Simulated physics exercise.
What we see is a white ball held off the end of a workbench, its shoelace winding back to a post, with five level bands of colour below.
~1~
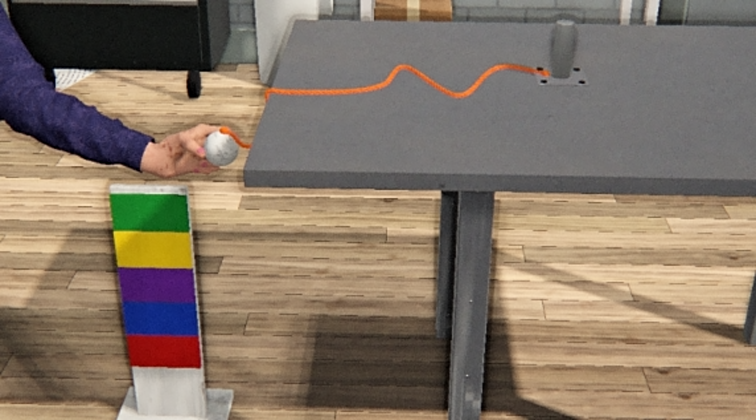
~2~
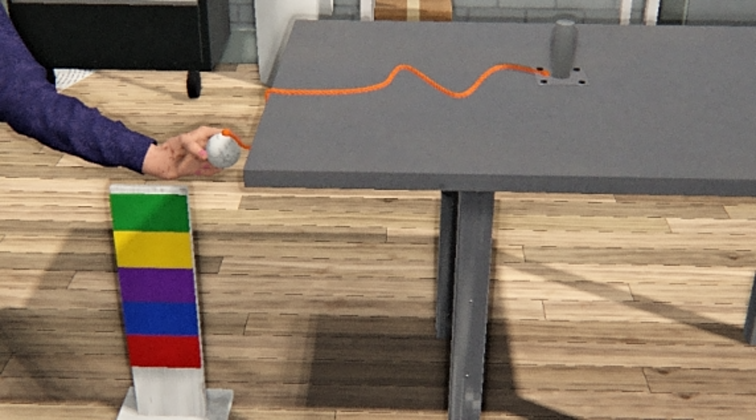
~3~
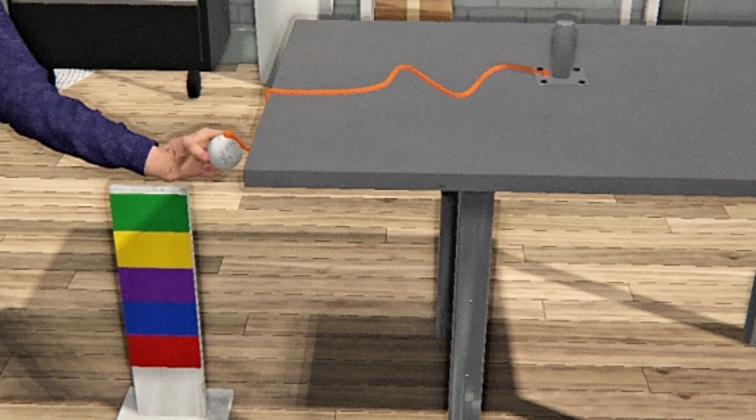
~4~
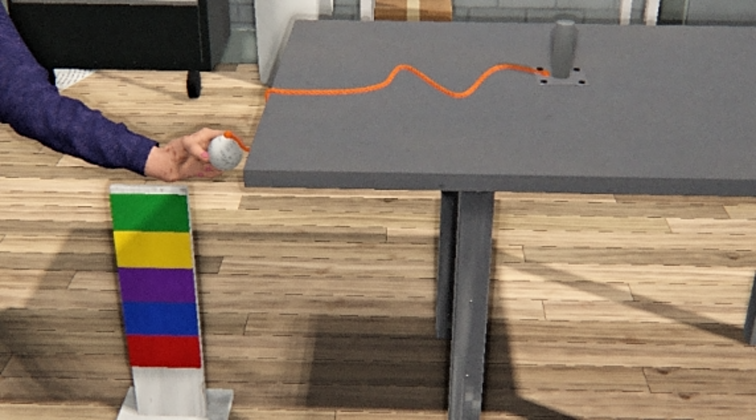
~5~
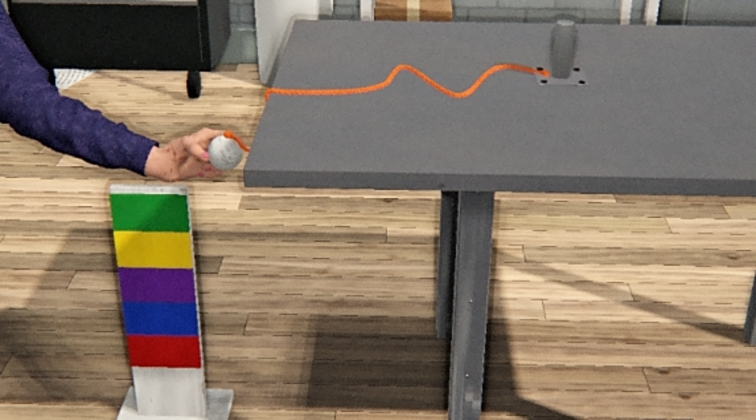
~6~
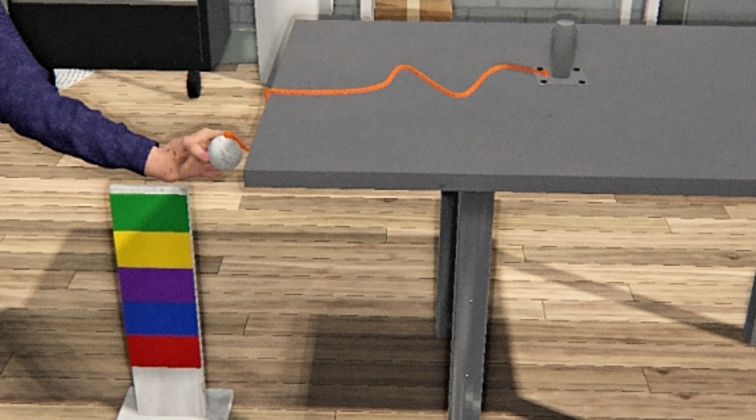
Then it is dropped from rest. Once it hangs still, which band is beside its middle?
Its middle rests at the blue band.
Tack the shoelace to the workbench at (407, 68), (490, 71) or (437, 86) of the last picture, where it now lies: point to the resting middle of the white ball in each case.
About (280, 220), (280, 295) and (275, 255).
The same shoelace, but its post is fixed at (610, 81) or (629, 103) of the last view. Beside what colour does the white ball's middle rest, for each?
Taking them in turn: Purple; purple.
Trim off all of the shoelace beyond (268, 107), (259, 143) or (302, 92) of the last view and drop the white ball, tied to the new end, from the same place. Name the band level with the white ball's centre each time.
Try by try: Yellow; purple; green.
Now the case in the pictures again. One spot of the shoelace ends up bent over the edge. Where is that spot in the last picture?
Near (392, 76).
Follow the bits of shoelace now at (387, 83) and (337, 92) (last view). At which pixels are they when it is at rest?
At (271, 115), then (275, 168).
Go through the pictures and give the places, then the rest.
White ball (221, 149); green (149, 214); yellow (153, 251); purple (157, 286); blue (160, 320); red (164, 353), in the first frame.
White ball (223, 151); shoelace through (505, 67) (467, 93) (415, 72) (372, 89) (272, 95), in the second frame.
White ball (225, 153), in the third frame.
White ball (226, 153); shoelace through (505, 67) (467, 93) (415, 72) (372, 89) (272, 95), in the fourth frame.
White ball (226, 153), in the fifth frame.
White ball (226, 153); shoelace through (505, 67) (467, 93) (415, 72) (372, 89) (272, 95), in the sixth frame.
A little later, ball near (283, 283); level with purple.
Next, ball near (290, 319); level with blue.
When it is over, ball near (282, 319); level with blue. The blue one.
